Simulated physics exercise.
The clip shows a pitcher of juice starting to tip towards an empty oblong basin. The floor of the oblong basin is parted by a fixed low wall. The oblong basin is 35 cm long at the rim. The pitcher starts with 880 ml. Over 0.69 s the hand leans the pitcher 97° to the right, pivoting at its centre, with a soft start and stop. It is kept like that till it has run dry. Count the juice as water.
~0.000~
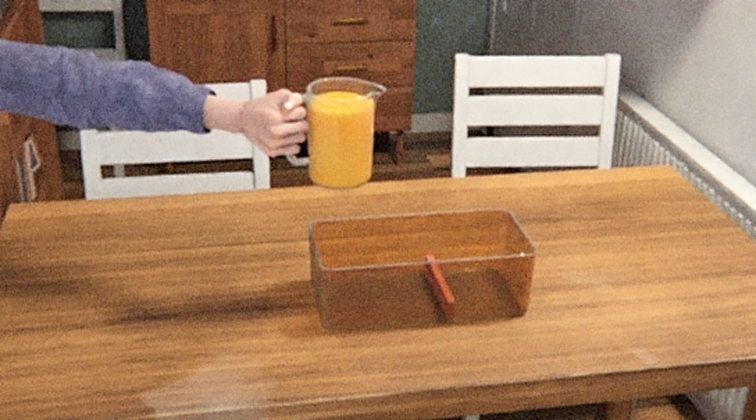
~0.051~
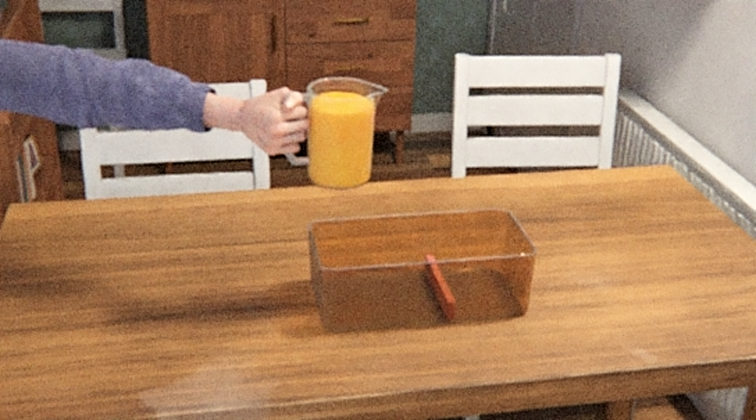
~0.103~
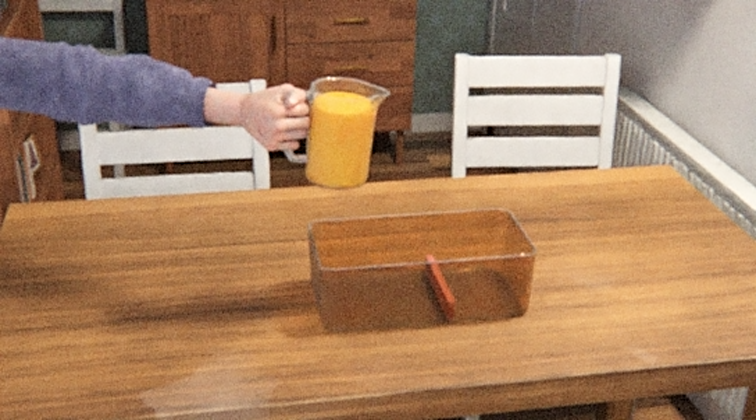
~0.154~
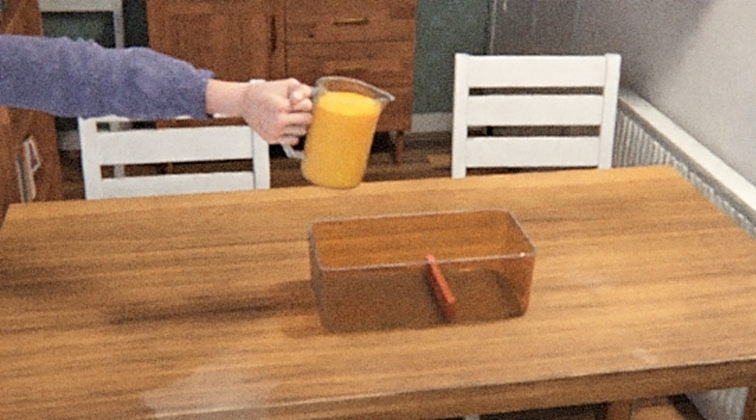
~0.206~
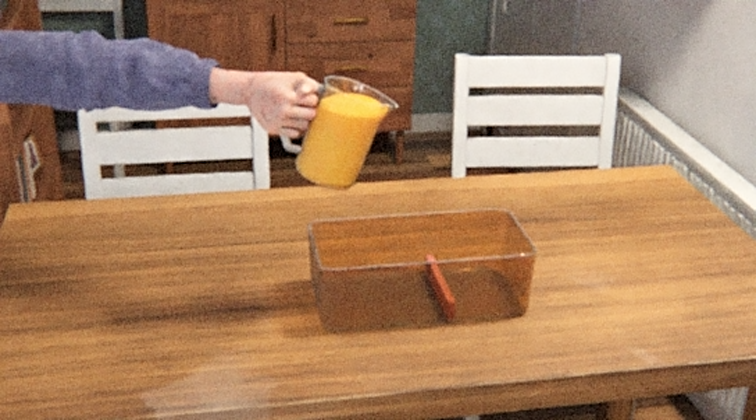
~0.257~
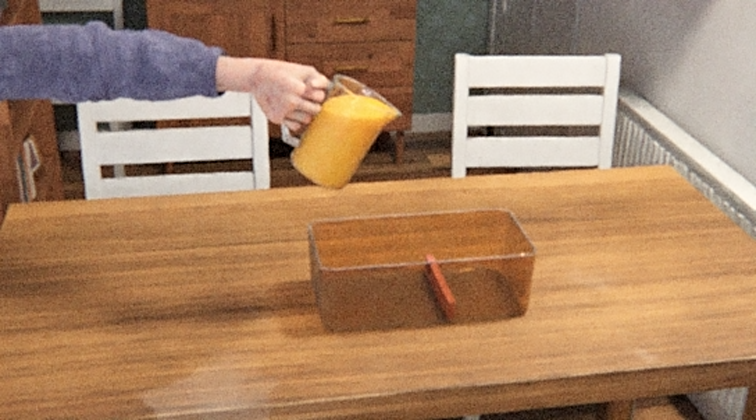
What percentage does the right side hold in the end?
The far part has some 58 per cent.
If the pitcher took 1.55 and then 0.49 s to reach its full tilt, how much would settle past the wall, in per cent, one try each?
First 60, then 55 per cent.
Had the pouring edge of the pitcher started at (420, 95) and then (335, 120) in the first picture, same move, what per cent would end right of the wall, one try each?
In turn about 85 and 10 per cent.
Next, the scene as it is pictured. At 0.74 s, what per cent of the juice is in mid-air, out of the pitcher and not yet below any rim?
Near 24 in a hundred.
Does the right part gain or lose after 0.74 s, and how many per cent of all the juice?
The share moves up, by some 32 per cent.
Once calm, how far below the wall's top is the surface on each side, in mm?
Some 24 mm on the left and 10 mm on the right.
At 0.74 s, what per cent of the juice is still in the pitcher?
Near 34 in a hundred.
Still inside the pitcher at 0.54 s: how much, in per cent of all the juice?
Near 74 in a hundred.
Then, 0.54 s in, the tilt is 86° and 73 per cent is still to pour, 1 is left of the wall and 4 right of it.
Then, 0.74 s in, the tilt is 97° and 35 per cent is still to pour, 16 is left of the wall and 25 right of it.
Then, 0.96 s in, the tilt is 97° and 12 per cent is still to pour, 23 is left of the wall and 54 right of it.
Then, 1.19 s in, the tilt is 97° and 4 per cent is still to pour, 34 is left of the wall and 58 right of it.
Finally, 41 per cent lies left of the wall, 58 right of it and 2 outside.
